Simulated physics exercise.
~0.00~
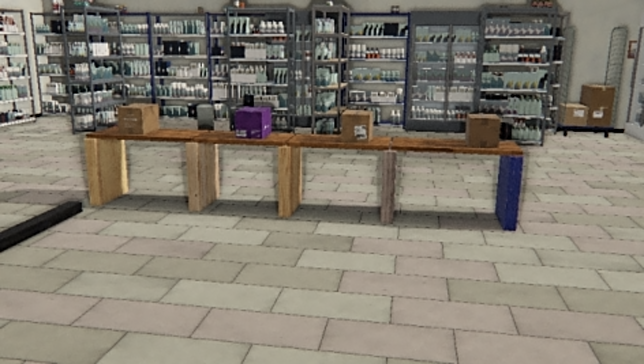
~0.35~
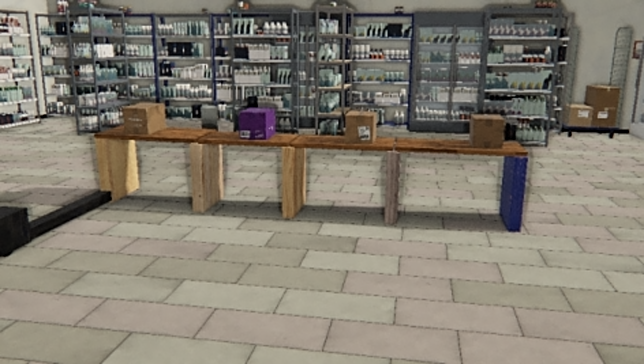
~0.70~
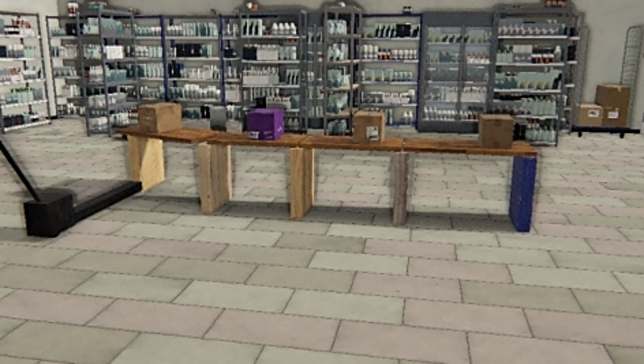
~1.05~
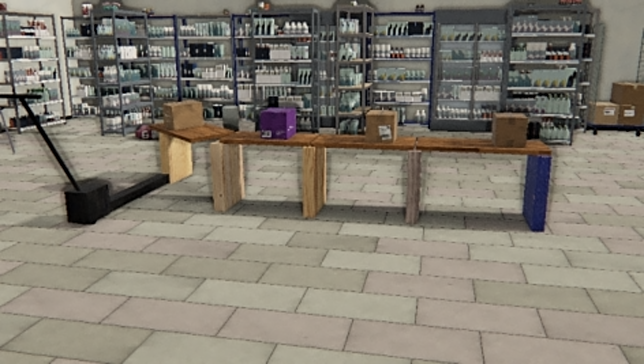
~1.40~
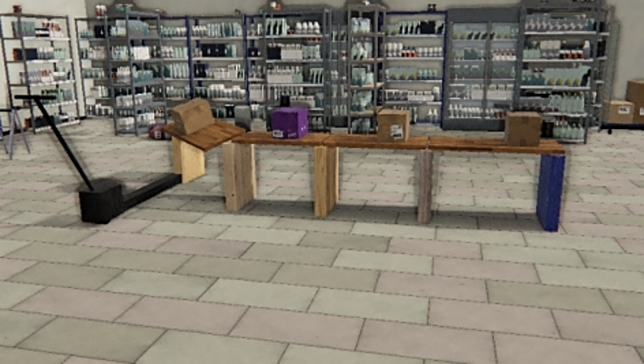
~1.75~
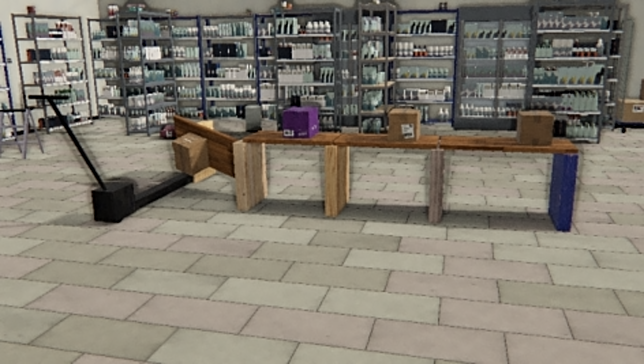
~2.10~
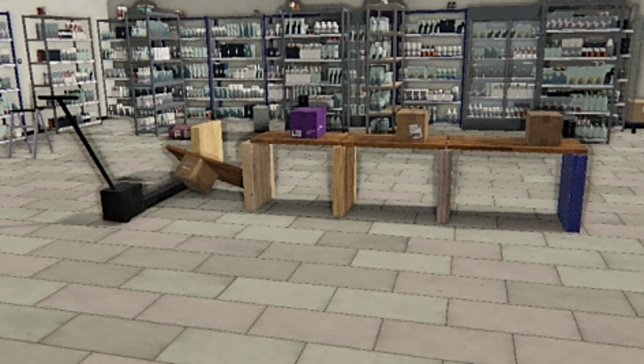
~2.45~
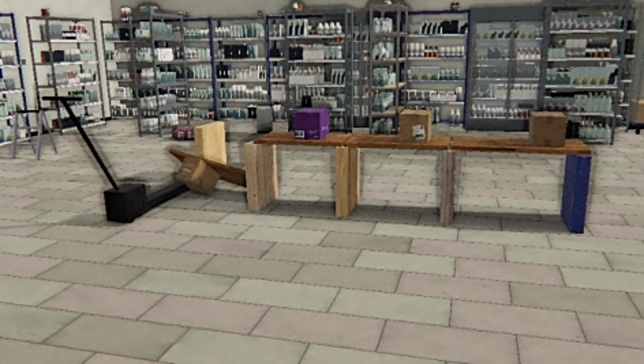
A black single-tine jack slides in low from the left toward a long run of boards propped on timber slabs, with four cartons on top and stocked shelves behind. It reaches the foot of the leftmost pale upright and comes to a stop there. The end board begins to tilt, its brown carton tipping with it. Board and carton then drop down to the left and settle in a slant against the jack. The pale upright is still standing behind them, and the rest of the tier, with the purple carton and blue upright, stays in place.
